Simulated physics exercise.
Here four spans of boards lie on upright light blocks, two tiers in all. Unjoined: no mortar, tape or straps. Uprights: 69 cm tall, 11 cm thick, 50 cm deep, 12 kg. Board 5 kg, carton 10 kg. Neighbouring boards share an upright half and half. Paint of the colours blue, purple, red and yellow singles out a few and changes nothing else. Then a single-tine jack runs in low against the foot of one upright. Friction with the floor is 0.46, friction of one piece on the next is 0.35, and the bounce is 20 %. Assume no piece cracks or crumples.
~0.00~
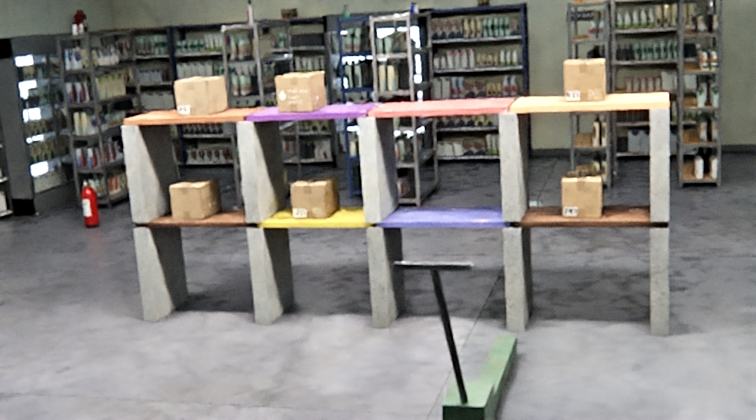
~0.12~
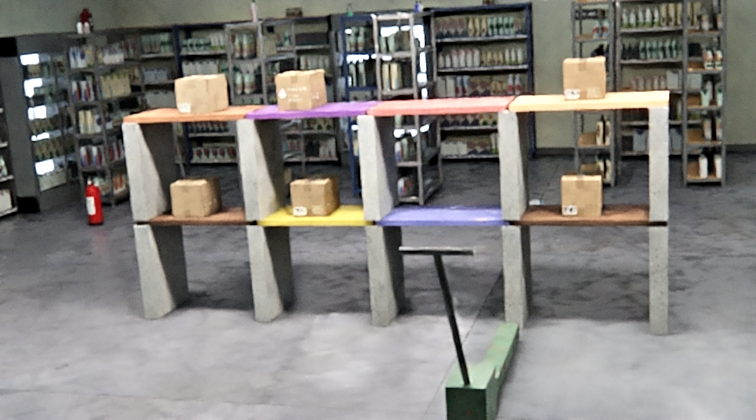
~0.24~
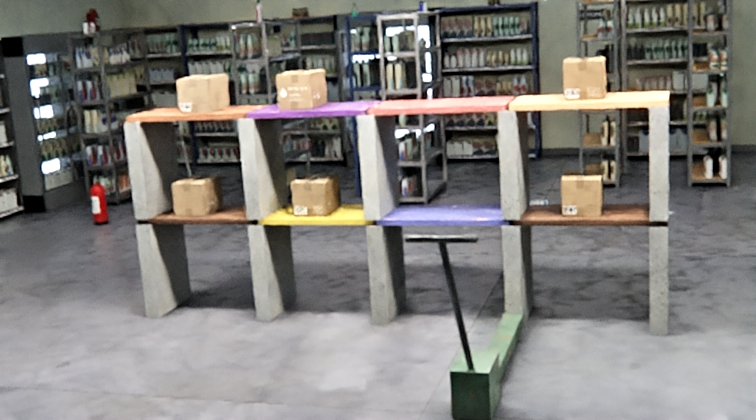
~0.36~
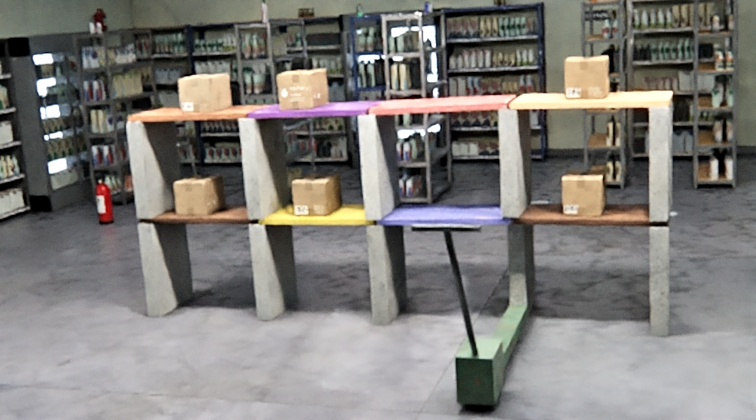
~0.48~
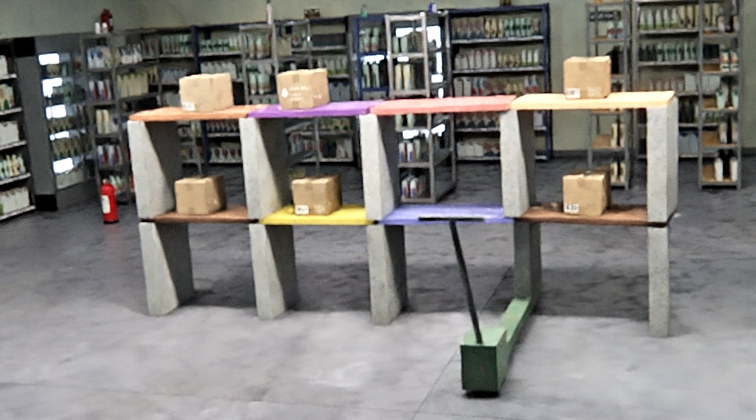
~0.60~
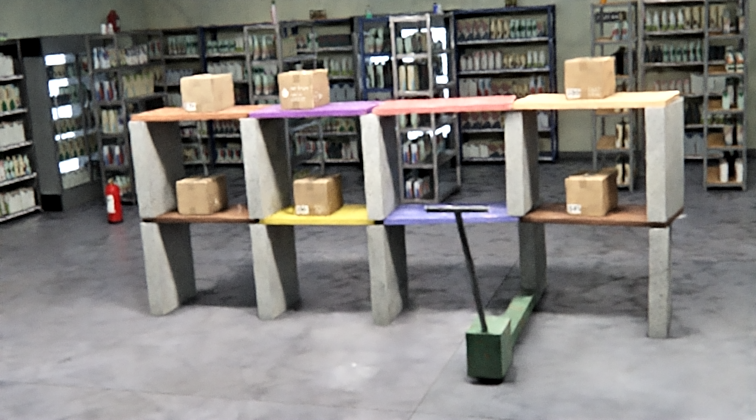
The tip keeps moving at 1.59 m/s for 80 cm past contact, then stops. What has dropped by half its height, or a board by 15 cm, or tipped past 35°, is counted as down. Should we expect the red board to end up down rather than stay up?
Yes.
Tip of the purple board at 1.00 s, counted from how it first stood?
Roughly 0°.
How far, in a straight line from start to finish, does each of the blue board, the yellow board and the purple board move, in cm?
Blue 50, yellow 0, purple 0.
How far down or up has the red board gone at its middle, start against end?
Its middle ends around 110 cm lower.
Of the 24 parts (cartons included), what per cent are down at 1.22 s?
35 %.
Around 0.80 s, none of the 24 pieces down, 10 disturbed; red board tipped 6°; blue board tipped 6°.
Around 1.00 s, 7 of the 24 pieces down; red board tipped 37°, 30 cm lower; blue board tipped 37°, 29 cm lower.
Around 1.22 s, 8 of the 24 pieces down; red board tipped 57°, 99 cm lower; blue board tipped 53°, 34 cm lower.
Around 1.76 s, 9 of the 24 pieces down; red board tipped 45°, 1.07 m lower; blue board tipped 46°, 34 cm lower.
Finally (4.7 s), 9 of the 24 pieces down; red board tipped 50°, 1.09 m lower; blue board tipped 51°, 35 cm lower; purple board displaced 22 mm. Seen by the last camera, middles, red board near (460, 257), blue board near (449, 255).
